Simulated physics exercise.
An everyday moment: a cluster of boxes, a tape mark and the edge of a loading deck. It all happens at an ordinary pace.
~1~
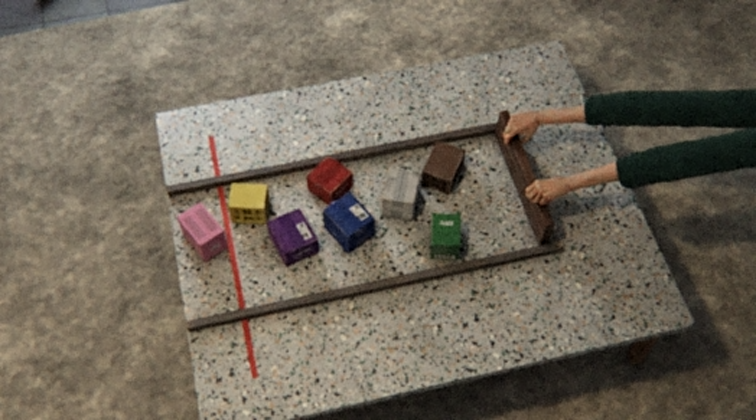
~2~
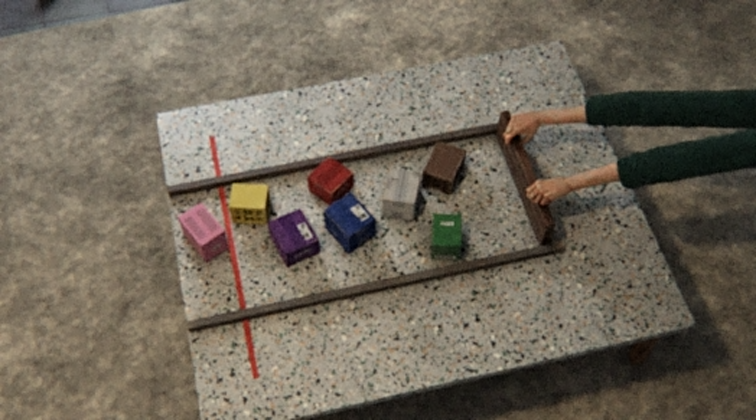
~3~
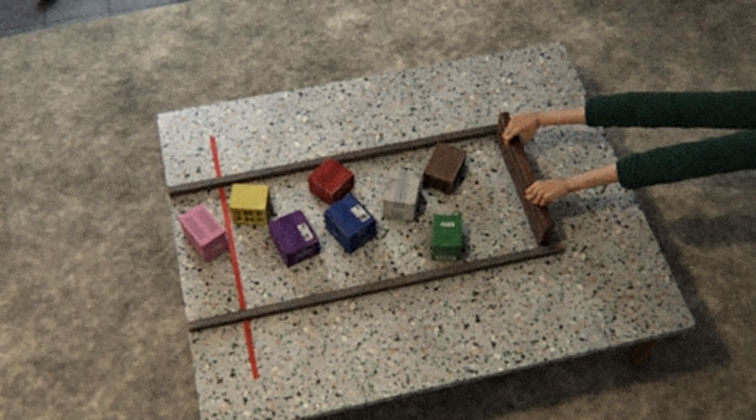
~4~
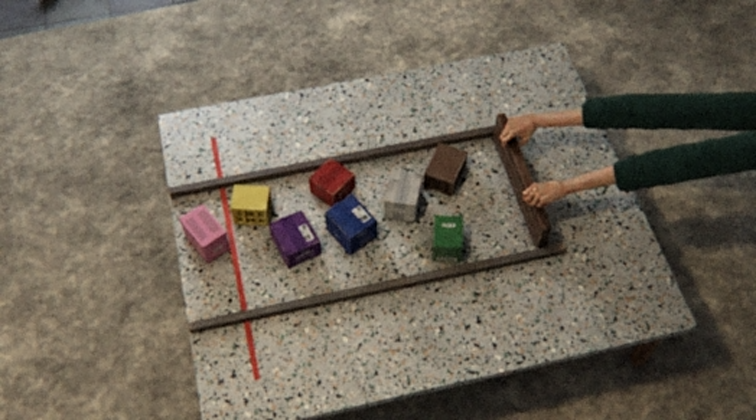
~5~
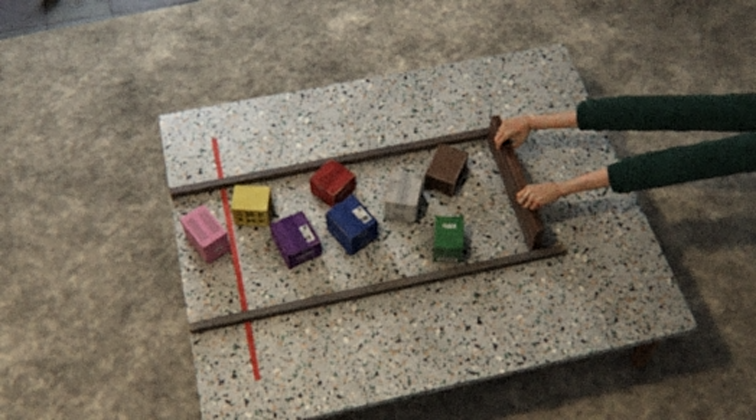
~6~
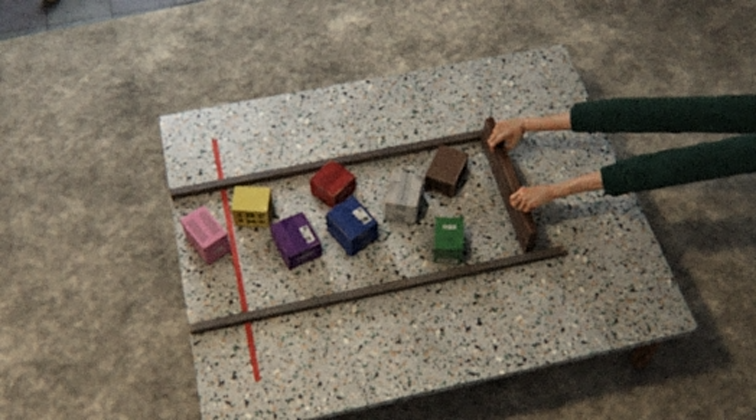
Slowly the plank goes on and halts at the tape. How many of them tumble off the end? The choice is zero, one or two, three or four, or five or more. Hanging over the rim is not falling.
As it turns out, the number that fall off is three or four.
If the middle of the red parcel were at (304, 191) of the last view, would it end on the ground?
Then it survives.
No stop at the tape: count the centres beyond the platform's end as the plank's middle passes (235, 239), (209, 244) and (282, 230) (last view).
Past the end: 3, 5 and 1.
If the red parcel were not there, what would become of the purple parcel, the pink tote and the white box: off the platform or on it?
The purple parcel comes down, the pink tote comes down, the white box remains up.
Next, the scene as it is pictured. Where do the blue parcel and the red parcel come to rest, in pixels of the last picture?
Near (183, 261) and (176, 206).
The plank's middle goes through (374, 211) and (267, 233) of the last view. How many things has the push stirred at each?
By then 6, and 8.
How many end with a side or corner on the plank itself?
It touches 3.
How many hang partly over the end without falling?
2 of them.
Early on, none off yet; pink tote at rest near (206, 236); yellow crate at rest near (253, 207); purple parcel at rest near (296, 241).
A while later, none off yet; pink tote at rest near (206, 236); yellow crate at rest near (253, 207); purple parcel travelled a little near (274, 241).
Further along, none off yet; pink tote travelled about its own width near (166, 240); yellow crate travelled about its own width near (197, 216); purple parcel travelled well along near (203, 256).
Finally, the number that fall off is three or four; lost, purple parcel, yellow crate and pink tote.
